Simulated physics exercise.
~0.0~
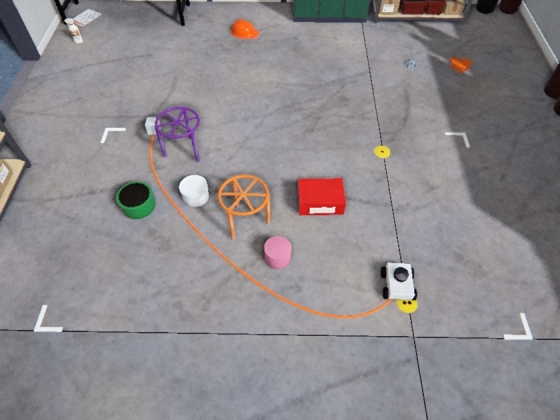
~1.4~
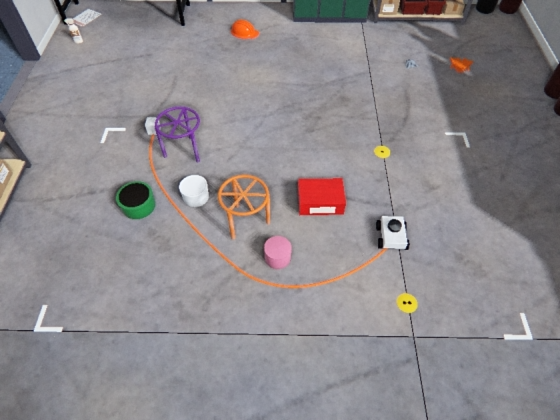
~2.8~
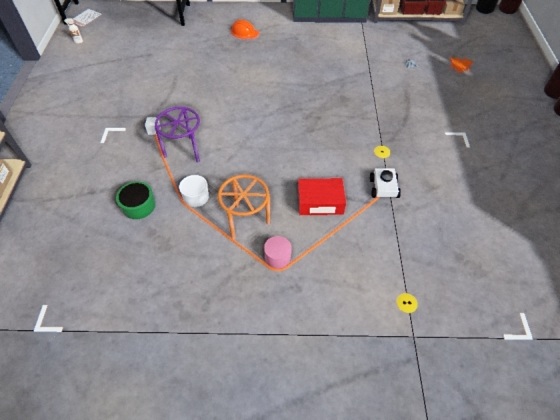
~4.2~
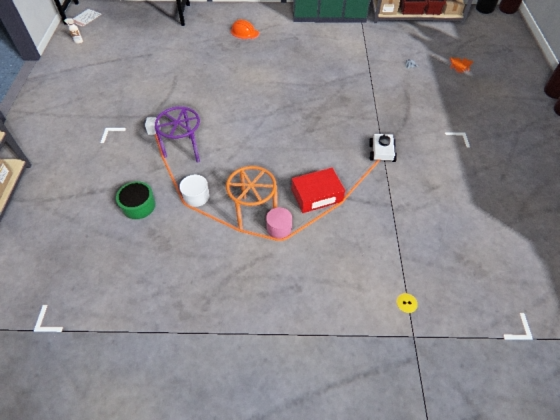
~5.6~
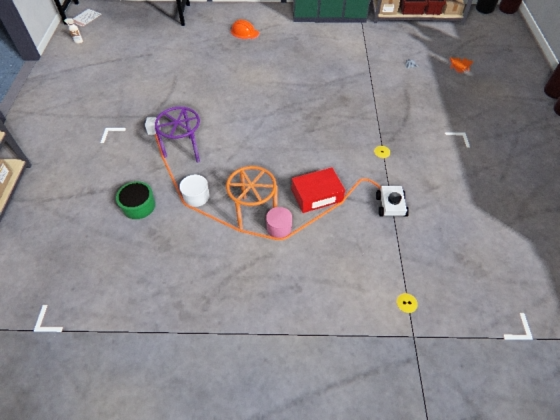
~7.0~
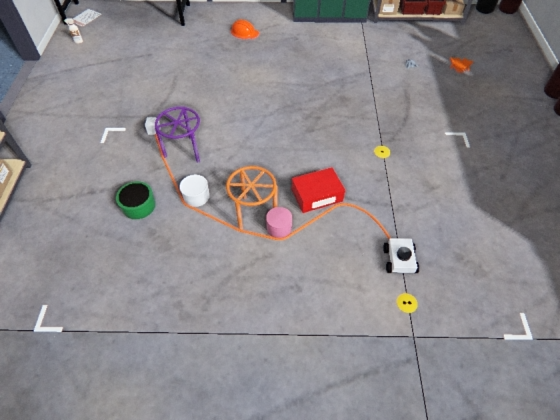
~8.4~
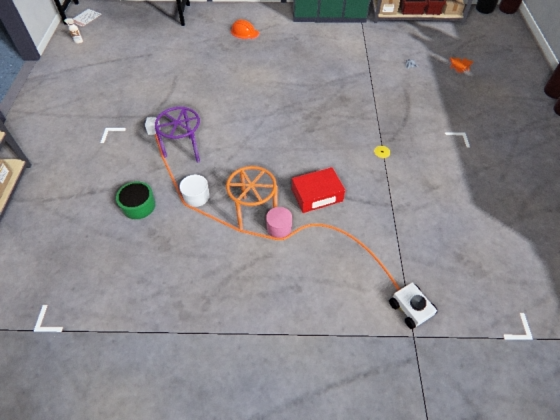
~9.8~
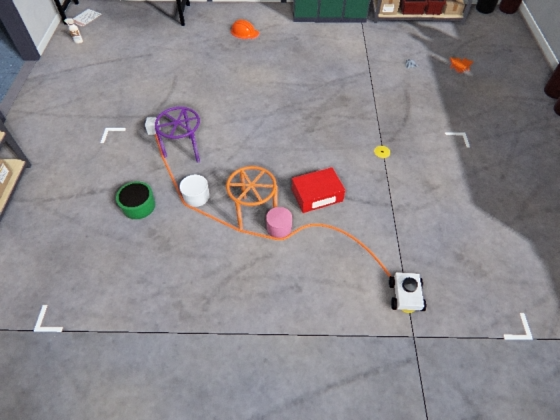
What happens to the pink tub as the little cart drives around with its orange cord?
The pink tub gets shifted, moving a short way up the floor as the cart pulls the cord up, and it stays there.
